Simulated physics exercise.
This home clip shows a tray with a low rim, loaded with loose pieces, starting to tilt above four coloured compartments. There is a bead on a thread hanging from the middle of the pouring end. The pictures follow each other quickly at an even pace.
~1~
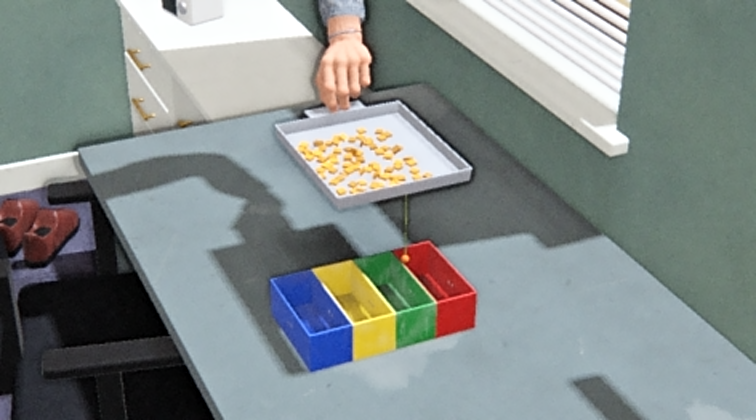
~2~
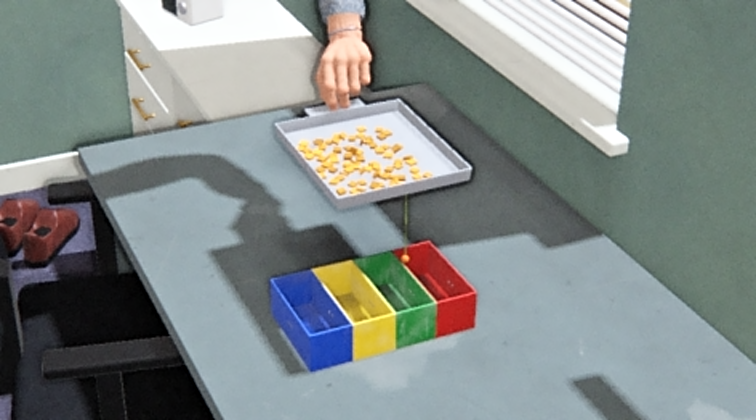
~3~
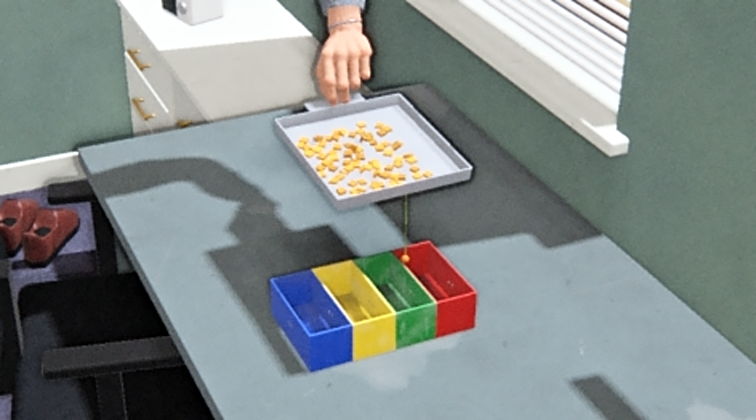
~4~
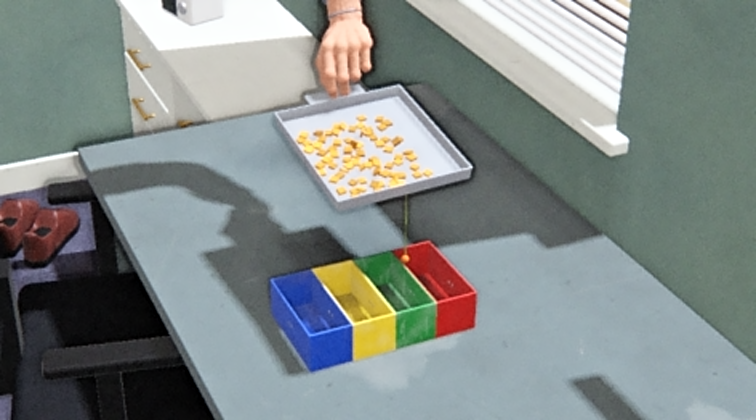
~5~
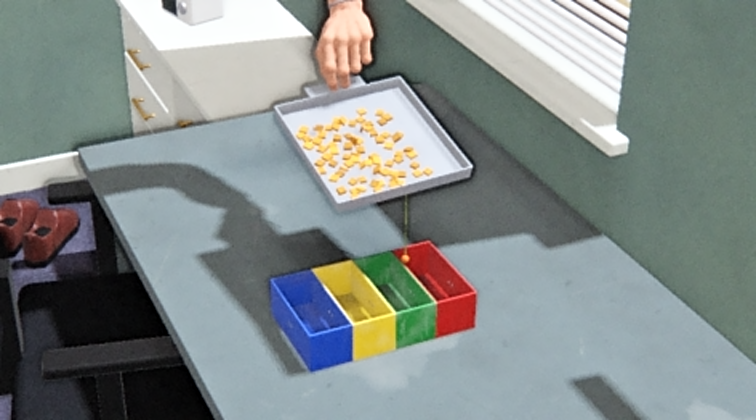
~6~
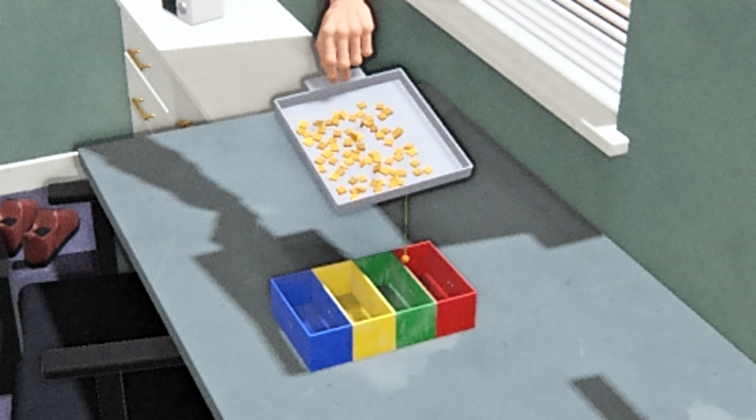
A hand reaches in from the top over a grey-blue table, seen from above at an angle in a green-walled room with a white cabinet and window blinds. It grips a pale tray of small orange-yellow crackers above blue, yellow, green and red compartments, with a bead hanging on a thread. The hand slowly raises the tray's far side, tilting it slightly, while the camera stays still.
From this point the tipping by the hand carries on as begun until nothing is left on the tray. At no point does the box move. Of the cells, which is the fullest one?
The yellow one.
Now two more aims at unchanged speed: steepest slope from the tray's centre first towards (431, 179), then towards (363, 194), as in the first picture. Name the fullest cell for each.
First try: The cell in red; second try: The yellow cell.
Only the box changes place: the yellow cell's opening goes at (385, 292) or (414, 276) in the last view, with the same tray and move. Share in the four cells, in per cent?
Roughly 100 per cent, and 70 per cent.
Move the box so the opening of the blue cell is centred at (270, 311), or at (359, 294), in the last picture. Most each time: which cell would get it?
For the first position it is the green cell, and for the second it is the blue cell.
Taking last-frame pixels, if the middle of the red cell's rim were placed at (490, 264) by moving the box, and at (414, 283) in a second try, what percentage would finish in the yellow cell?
In the first position around 20 percent, in the second around 20 percent.
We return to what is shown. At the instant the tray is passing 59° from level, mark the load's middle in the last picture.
Roughly at (367, 179).
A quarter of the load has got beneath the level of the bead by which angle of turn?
Close to 110 degrees, I reckon.
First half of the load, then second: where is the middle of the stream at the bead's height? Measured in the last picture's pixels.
Starting near (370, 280), moving on to near (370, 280).
Soon, tray tipped steeply; nearly all on the tray; a stray few falling or outside the box.
A while on, tray tipped right over; nearly all on the tray; a stray few in the yellow cell; a stray few in the green cell.
Towards the end, tray tipped past a quarter turn; about half in the yellow cell; about a third in the green cell; a stray few in the red cell; a stray few in the blue cell; a stray few falling or outside the box.
Finally, tray tipped past a quarter turn; about half in the yellow cell; about a third in the green cell; a stray few in the red cell; a stray few in the blue cell; a stray few outside the box.
